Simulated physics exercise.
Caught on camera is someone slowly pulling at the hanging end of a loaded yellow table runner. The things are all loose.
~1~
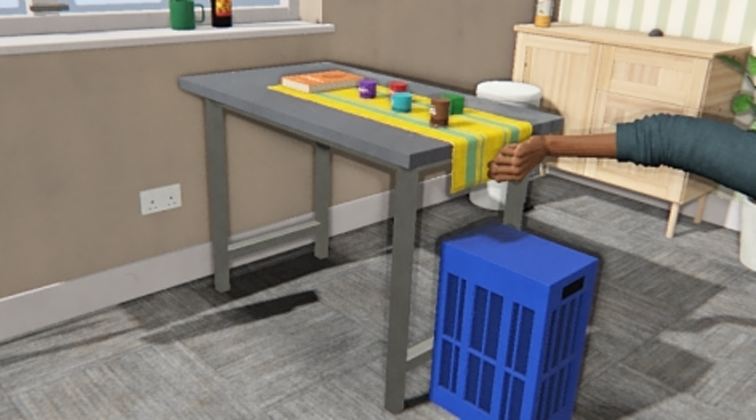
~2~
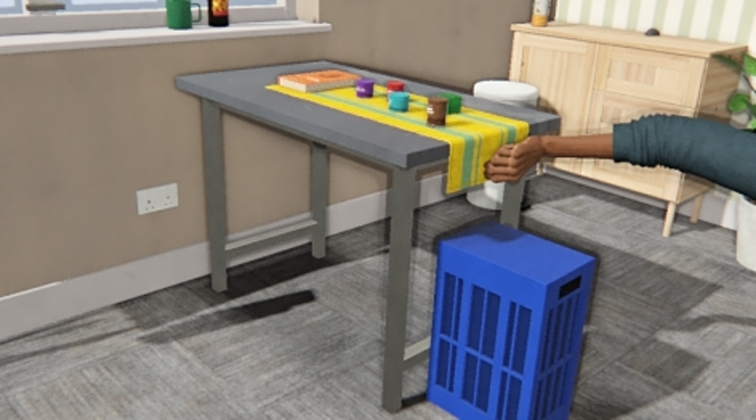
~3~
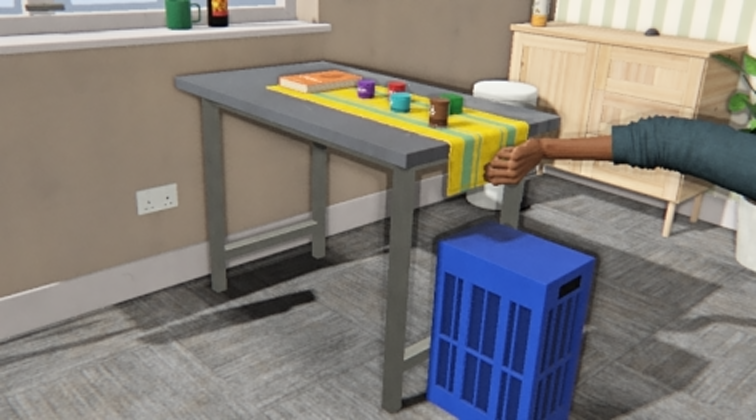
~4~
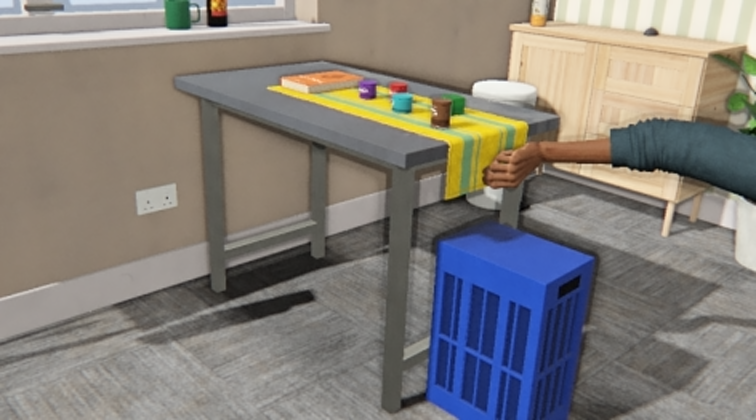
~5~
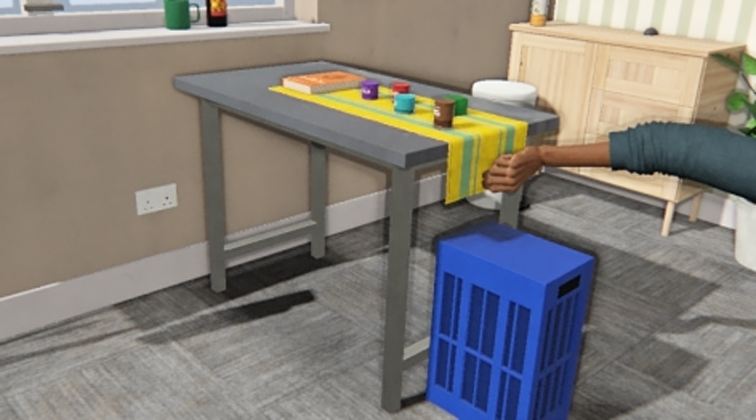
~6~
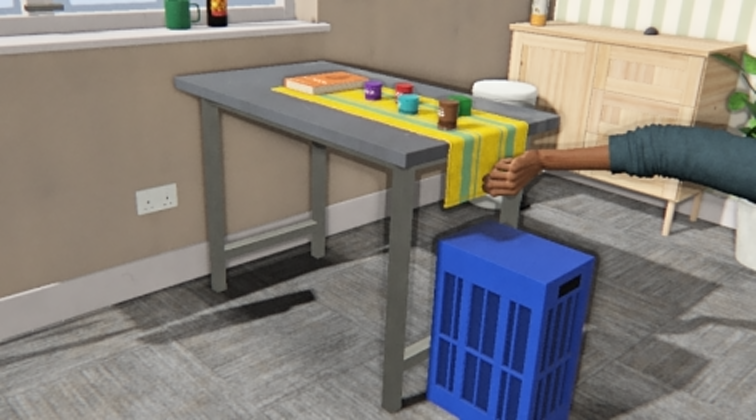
At first, a hand grips the hanging end of a yellow striped runner on a gray table, with small colorful pots and an orange book on top, above a blue crate. Then the hand slowly draws the cloth slightly downward, and the pots shift a little rightward with it.
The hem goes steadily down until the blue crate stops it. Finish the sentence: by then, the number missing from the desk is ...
... one.
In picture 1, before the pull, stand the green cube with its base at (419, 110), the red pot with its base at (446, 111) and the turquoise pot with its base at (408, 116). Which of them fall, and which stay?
The green cube stays aboard, the red pot stays aboard, the turquoise pot stays aboard.
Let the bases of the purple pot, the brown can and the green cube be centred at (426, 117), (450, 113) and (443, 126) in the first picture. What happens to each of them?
So, the purple pot makes it through, the brown can makes it through, the green cube ends up down.
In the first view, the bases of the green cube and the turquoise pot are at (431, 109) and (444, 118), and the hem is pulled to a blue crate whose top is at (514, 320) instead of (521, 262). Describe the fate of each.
As for the green cube, it leaves the top; as for the turquoise pot, it leaves the top.
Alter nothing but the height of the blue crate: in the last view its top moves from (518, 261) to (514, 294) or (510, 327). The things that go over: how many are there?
The tally is 2 and 3.
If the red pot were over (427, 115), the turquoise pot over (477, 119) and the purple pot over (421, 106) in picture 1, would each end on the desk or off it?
The red pot ends up on top still, the turquoise pot ends up off the top, the purple pot ends up on top still.
A little later, hem on the crate; brown can gone.
When it is over, hem on the crate; brown can gone. The count of fallen things is one.
